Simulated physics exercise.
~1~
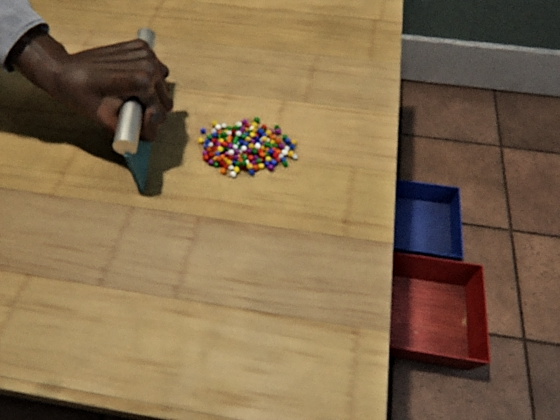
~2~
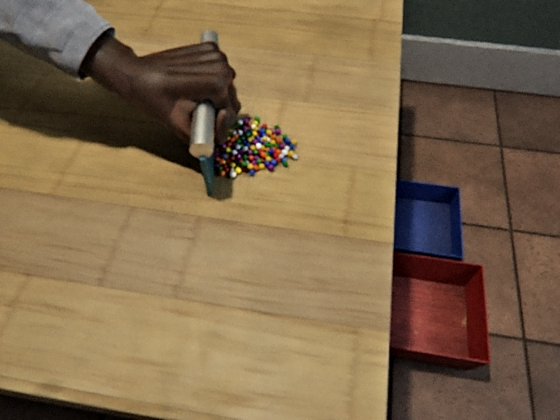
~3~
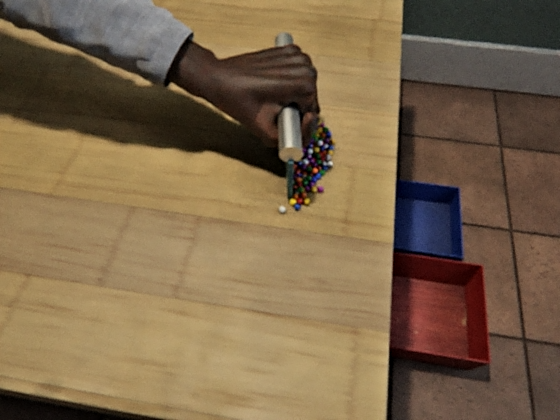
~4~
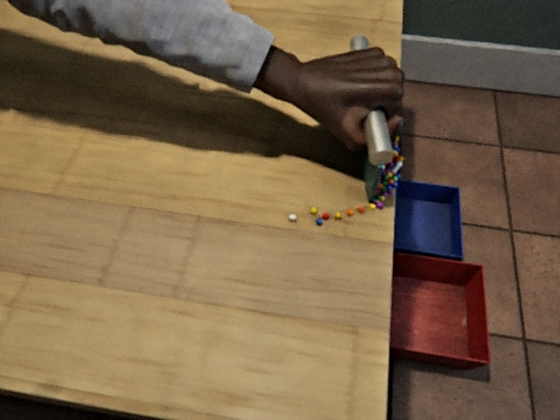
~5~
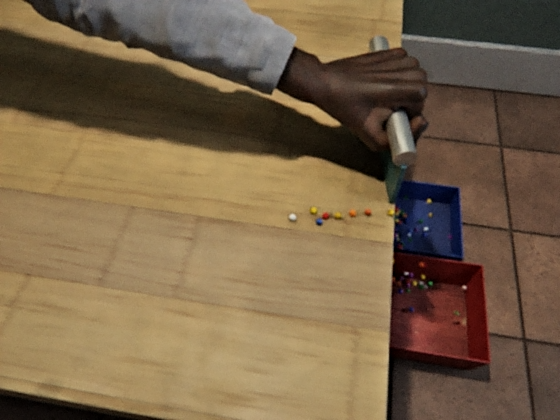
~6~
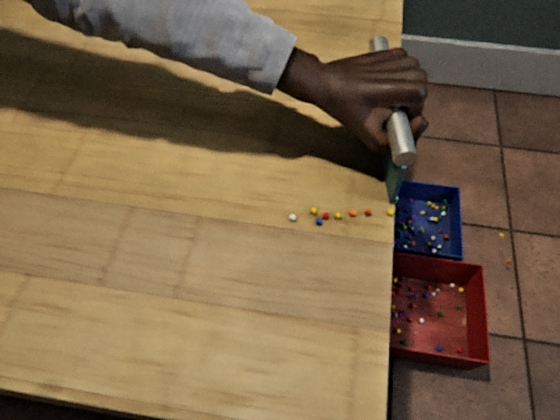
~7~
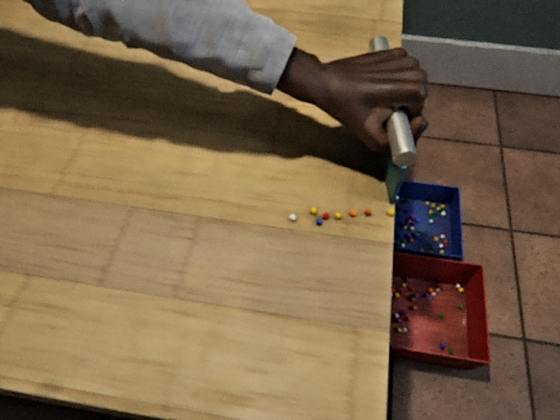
A small heap of multicoloured beads lies on a pale wooden table, seen from above, with a blue tray and a red tray below its right edge on a brown tiled floor. A hand in a light grey sleeve, gripping a scraper with a silvery handle, sweeps rightward into the heap. The beads bunch along the blade and slide toward the edge, a thin line trailing behind. The scraper stops at the edge as beads spill over and scatter into both trays, a few missing them. At the end, the hand stays still and a short row of beads remains on the table.
